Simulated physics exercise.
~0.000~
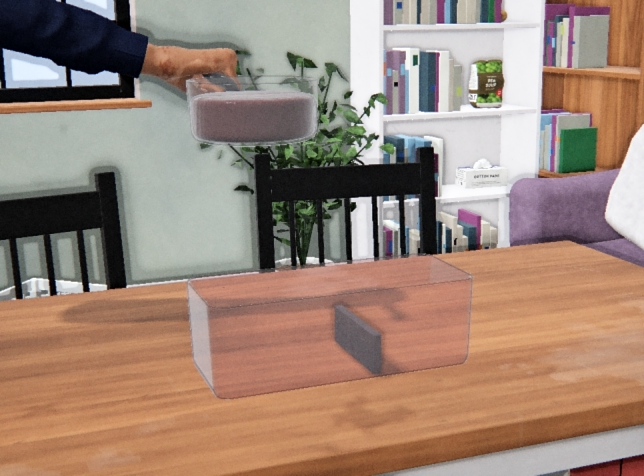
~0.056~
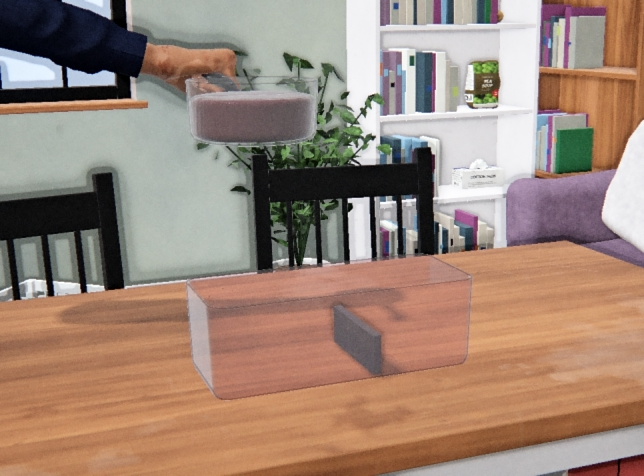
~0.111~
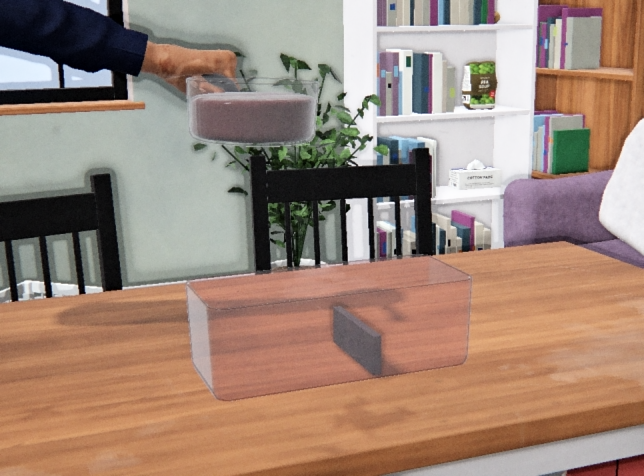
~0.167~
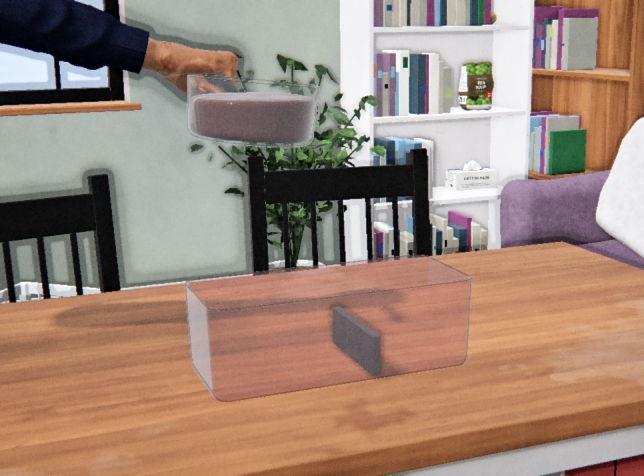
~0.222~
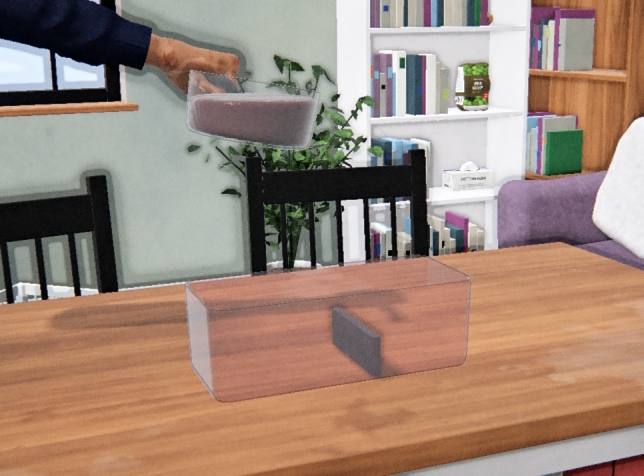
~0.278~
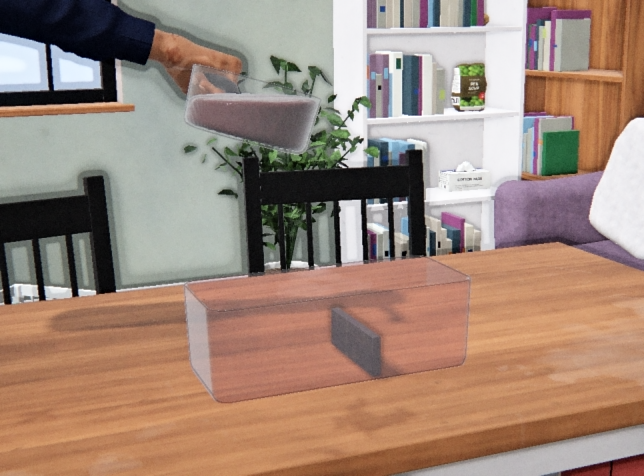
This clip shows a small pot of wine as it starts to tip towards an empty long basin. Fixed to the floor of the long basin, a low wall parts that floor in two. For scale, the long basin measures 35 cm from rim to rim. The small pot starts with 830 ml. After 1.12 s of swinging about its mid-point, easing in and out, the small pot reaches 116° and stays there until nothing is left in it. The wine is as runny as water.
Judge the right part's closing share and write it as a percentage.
I would judge it at 63 per cent.
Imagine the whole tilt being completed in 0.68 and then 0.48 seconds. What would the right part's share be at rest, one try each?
The first try gives around 45 percent, the second around 35 percent.
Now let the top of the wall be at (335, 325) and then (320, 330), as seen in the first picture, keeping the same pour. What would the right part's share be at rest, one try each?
Some 80 in a hundred, then some 85 in a hundred.
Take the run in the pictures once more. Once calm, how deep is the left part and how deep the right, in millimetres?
Left part about 10 mm deep, right part about 30 mm deep.
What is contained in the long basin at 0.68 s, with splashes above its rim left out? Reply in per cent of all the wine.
I'd put it near 14 percent.
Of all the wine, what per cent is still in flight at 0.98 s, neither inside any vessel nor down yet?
Near 12 percent.
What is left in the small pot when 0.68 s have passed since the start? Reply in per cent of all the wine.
Near 38 in a hundred.
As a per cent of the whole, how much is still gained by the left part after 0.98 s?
Difference: Approx. 14 %.
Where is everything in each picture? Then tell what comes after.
Tilt 0°; pouring edge (313, 79); surface from (191, 99) to (310, 94); the long basin's rim runs from (197, 295) to (451, 266); the wall's top is at (357, 321), in the first frame.
Tilt 1°; pouring edge (313, 80); surface from (191, 99) to (309, 94), in the second frame.
Tilt 3°; pouring edge (313, 83); surface from (191, 99) to (309, 96), in the third frame.
Tilt 6°; pouring edge (314, 87); surface from (191, 100) to (309, 97), in the fourth frame.
Tilt 11°; pouring edge (315, 93); surface from (191, 100) to (310, 98), in the fifth frame.
Tilt 17°; pouring edge (316, 100); surface from (190, 99) to (313, 99), in the sixth frame.
By 0.68 s the tilt is 77° and 38 per cent is still to pour, 2 is left of the wall and 11 right of it.
By 0.98 s the tilt is 111° and 4 per cent is still to pour, 21 is left of the wall and 63 right of it.
By 1.28 s the tilt is 116° and 0 per cent is still to pour, 35 is left of the wall and 63 right of it.
By 1.62 s the tilt is 116° and 0 per cent is still to pour, 35 is left of the wall and 63 right of it.
At rest 35 per cent lies left of the wall, 63 right of it and 2 outside.
